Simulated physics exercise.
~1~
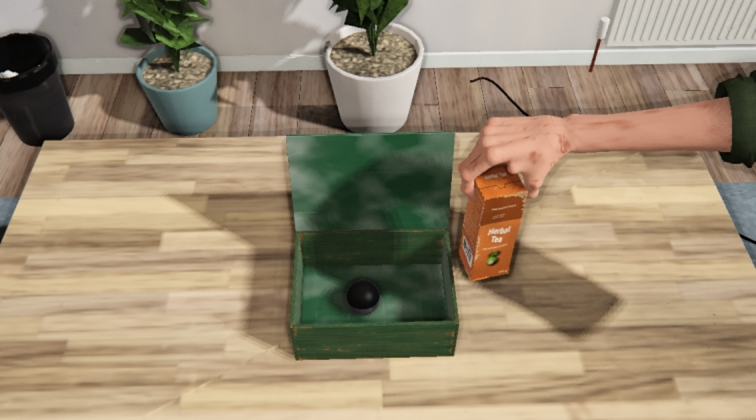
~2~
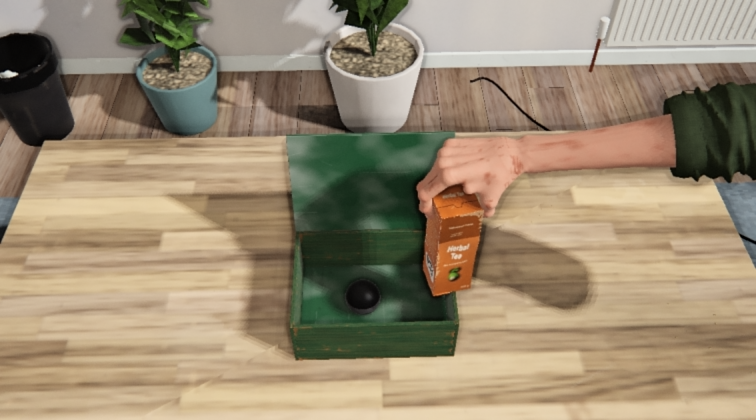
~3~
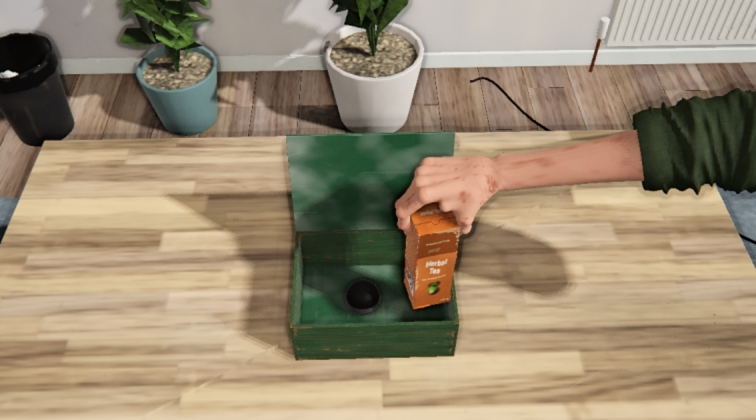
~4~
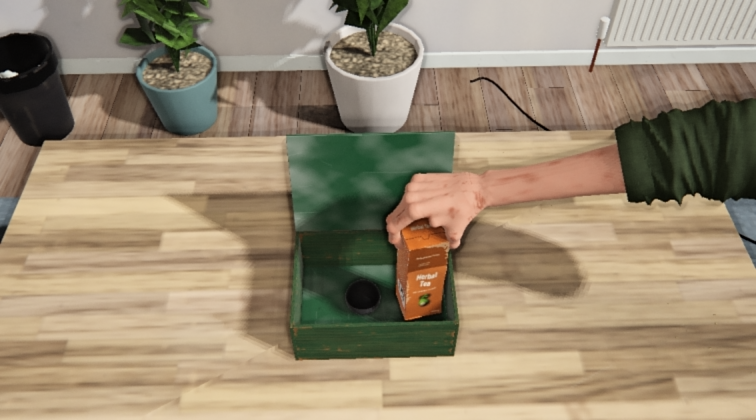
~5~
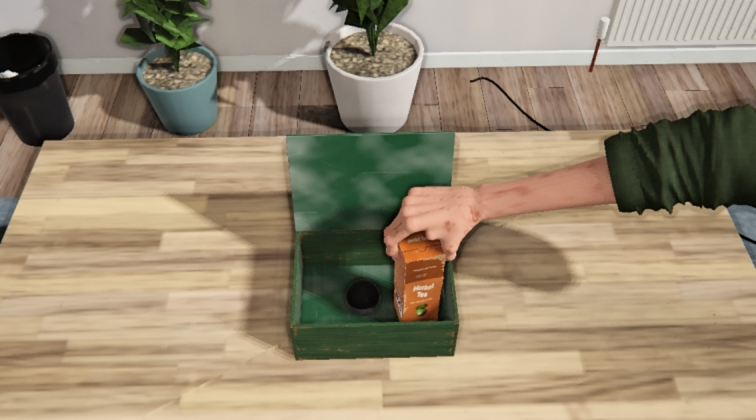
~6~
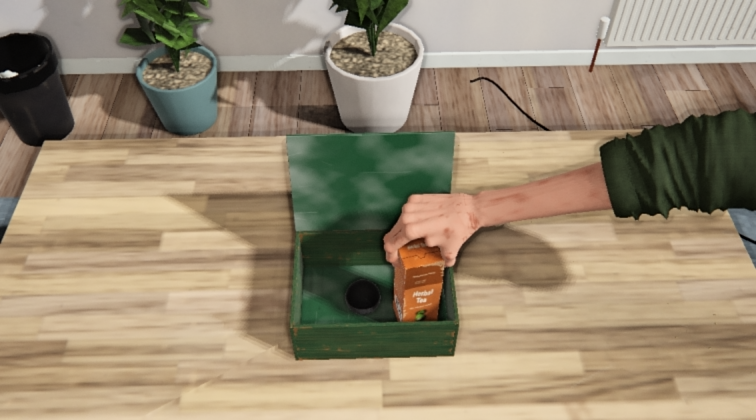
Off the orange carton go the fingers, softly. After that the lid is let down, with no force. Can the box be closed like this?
Stays open.
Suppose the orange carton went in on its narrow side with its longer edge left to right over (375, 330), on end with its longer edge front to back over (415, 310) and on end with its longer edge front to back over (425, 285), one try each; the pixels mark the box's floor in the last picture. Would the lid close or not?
Okay, so first it closes properly, then it doesn't close, and last it doesn't close.
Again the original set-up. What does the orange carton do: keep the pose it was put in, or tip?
In the end, the orange carton winds up askew.
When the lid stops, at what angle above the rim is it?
Near 18° up from the rim.
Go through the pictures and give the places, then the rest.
In the first picture, coming down; orange carton (491, 225); black ball (363, 297).
In the second picture, coming down; orange carton (451, 242); black ball (363, 297).
In the third picture, coming down; orange carton (430, 257); black ball (363, 297).
In the fourth picture, coming down; orange carton (421, 270); black ball (363, 297).
In the fifth picture, coming down; orange carton (418, 281); black ball (363, 297).
In the sixth picture, put in, still held; orange carton (417, 286); black ball (363, 297).
Then, 1.60 s on from there, lid 57° above the rim.
Then, 2.20 s on from there, lid 23° above the rim; orange carton turned 41° from how it was put near (423, 301).
In the end, lid 18° above the rim; toppled in the box, orange carton; black ball unmoved. At the end, from the last picture's camera, orange carton near (421, 283).
